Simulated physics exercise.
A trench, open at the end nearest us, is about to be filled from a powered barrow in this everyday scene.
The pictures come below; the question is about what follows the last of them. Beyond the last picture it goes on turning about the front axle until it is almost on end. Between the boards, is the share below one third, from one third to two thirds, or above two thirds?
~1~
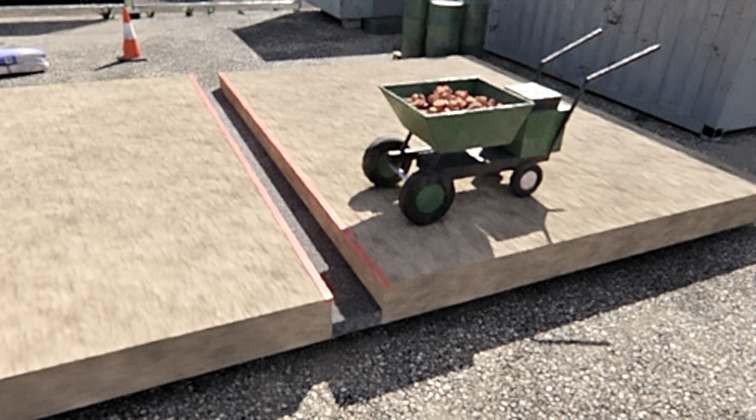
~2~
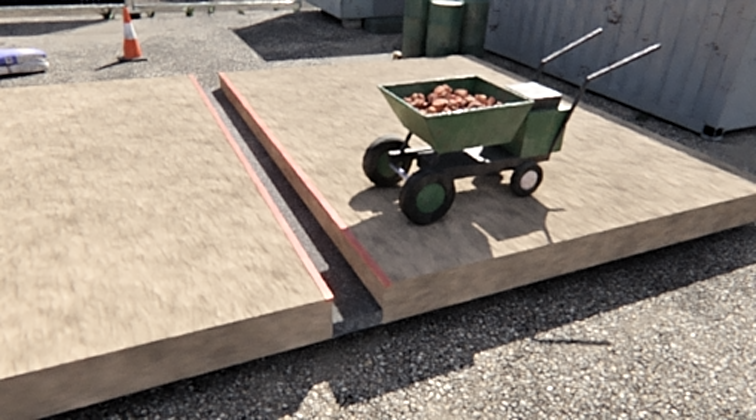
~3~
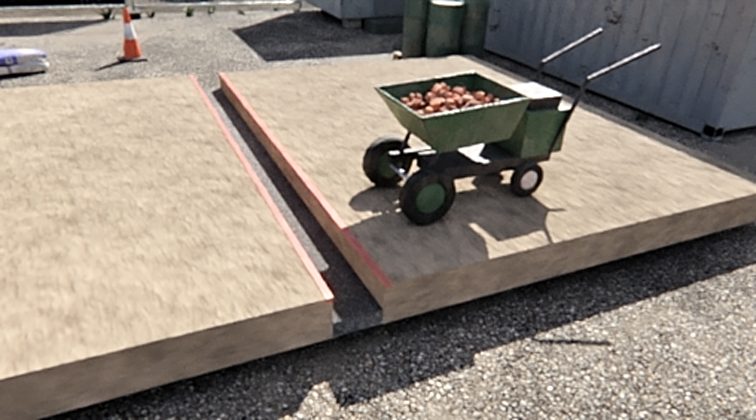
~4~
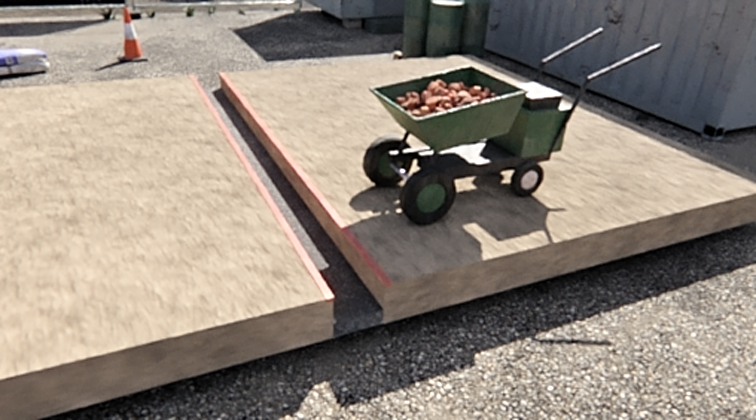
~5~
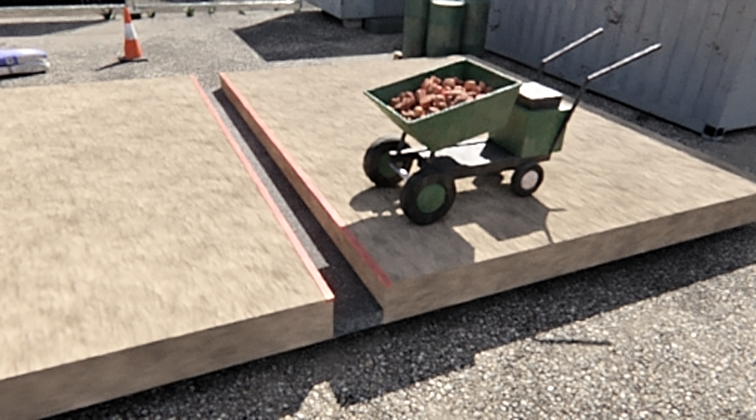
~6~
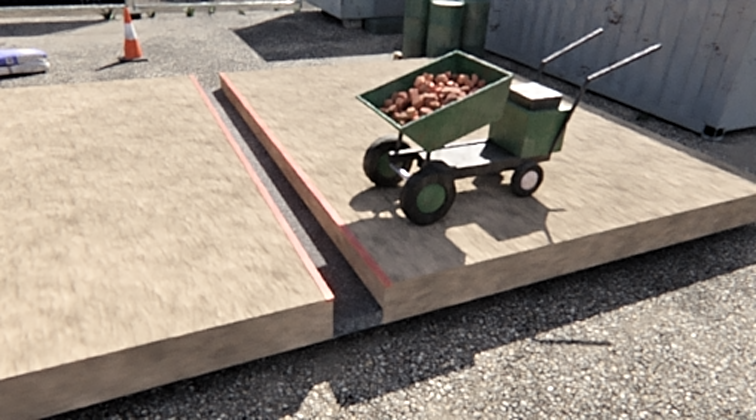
Between the boards the share is above two thirds.
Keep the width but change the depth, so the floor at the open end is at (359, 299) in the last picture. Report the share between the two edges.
Something close to 70 per cent.
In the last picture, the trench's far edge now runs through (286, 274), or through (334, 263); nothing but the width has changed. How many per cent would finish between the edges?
In order: 100 per cent, then 50 per cent.
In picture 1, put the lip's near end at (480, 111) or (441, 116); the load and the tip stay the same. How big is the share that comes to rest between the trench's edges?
First try: 40 per cent; second try: 90 per cent.
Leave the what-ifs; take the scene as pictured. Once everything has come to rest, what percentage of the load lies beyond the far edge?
Close to 15 in a hundred.
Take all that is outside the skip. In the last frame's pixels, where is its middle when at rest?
Somewhere close to (306, 231) in the last picture.
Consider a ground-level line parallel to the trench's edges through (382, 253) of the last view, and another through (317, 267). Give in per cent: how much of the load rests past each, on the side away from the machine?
Some 100 and some 10 per cent, respectively.
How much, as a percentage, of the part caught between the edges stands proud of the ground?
I'd put it near 15 per cent.
Soon, skip tipped steeply; all in the skip.
A while on, skip tipped right over; most in the skip; about a quarter in or heaped over the trench; a stray few beyond it; a stray few falling.
Towards the end, skip tipped right over; a small part in the skip; most in or heaped over the trench; a small part beyond it.
Finally, skip tipped right over; most in or heaped over the trench; a small part beyond it.
